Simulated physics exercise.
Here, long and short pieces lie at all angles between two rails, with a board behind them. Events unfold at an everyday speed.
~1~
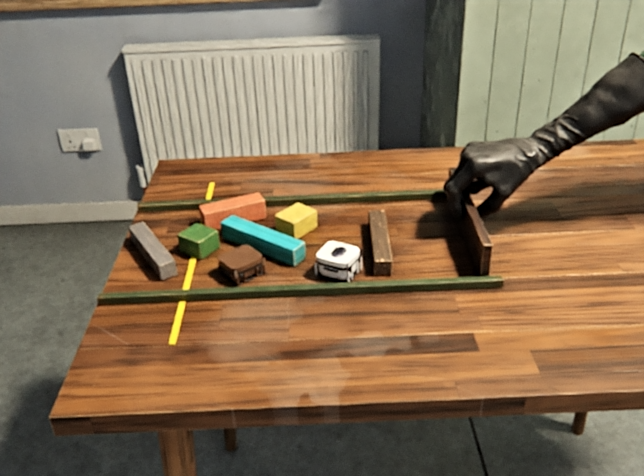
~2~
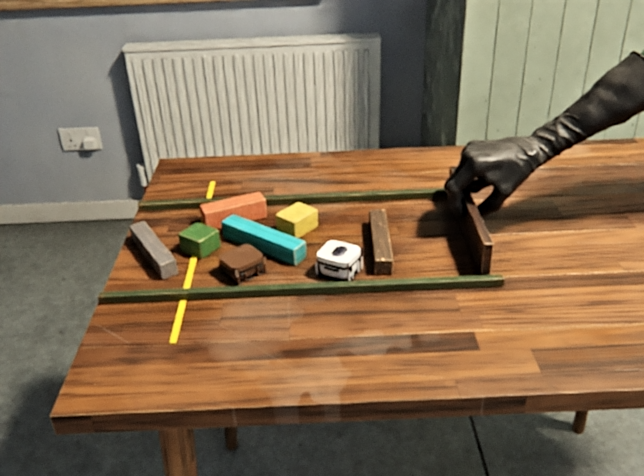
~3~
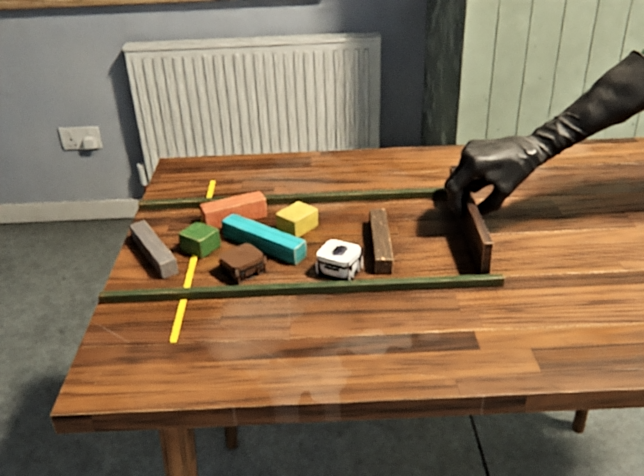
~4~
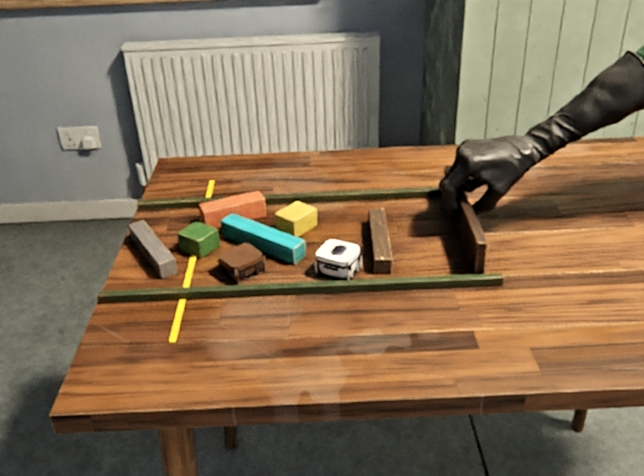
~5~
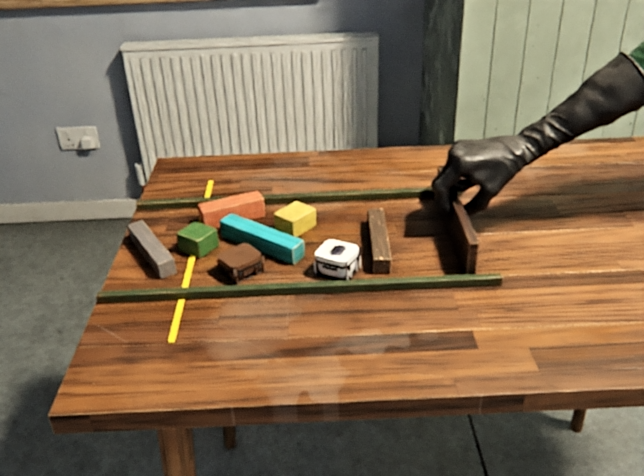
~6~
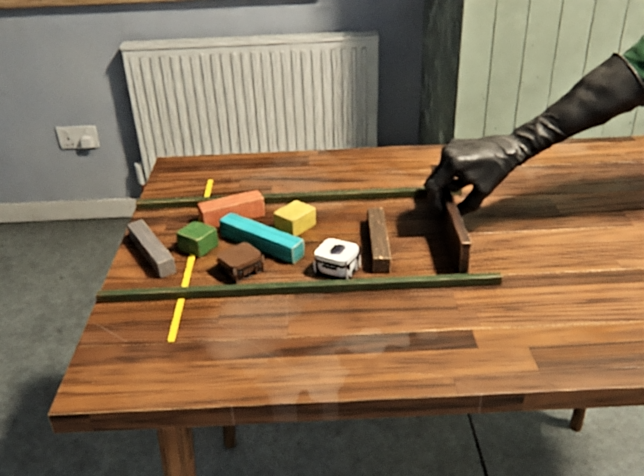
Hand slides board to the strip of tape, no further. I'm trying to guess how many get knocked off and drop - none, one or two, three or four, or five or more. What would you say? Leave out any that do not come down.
Honestly, barely any fall - one or two of them.
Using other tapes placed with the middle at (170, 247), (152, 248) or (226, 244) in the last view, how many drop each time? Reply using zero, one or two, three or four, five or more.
Result per tape, as listed: Three to four; either three or four; none at all.
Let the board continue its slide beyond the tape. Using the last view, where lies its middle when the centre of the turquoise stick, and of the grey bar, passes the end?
Around (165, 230) first and around (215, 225) second.
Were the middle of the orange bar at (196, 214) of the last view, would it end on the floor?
If so, it stays where it is.
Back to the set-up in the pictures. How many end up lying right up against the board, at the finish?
2.
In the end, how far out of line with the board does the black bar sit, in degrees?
It sits some 0° out of line.
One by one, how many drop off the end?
In all, 1 of them.
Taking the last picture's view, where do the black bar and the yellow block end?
The black bar stops around (183, 248); the yellow block around (169, 223).
Soon after, none off yet; grey bar at rest near (151, 248); green block at rest near (197, 239); orange bar at rest near (232, 209).
After that, none off yet; grey bar displaced a little near (131, 250); green block displaced about its own width near (159, 242); orange bar displaced a little near (203, 207).
In the end, the number that fall off is one or two; gone, grey bar.
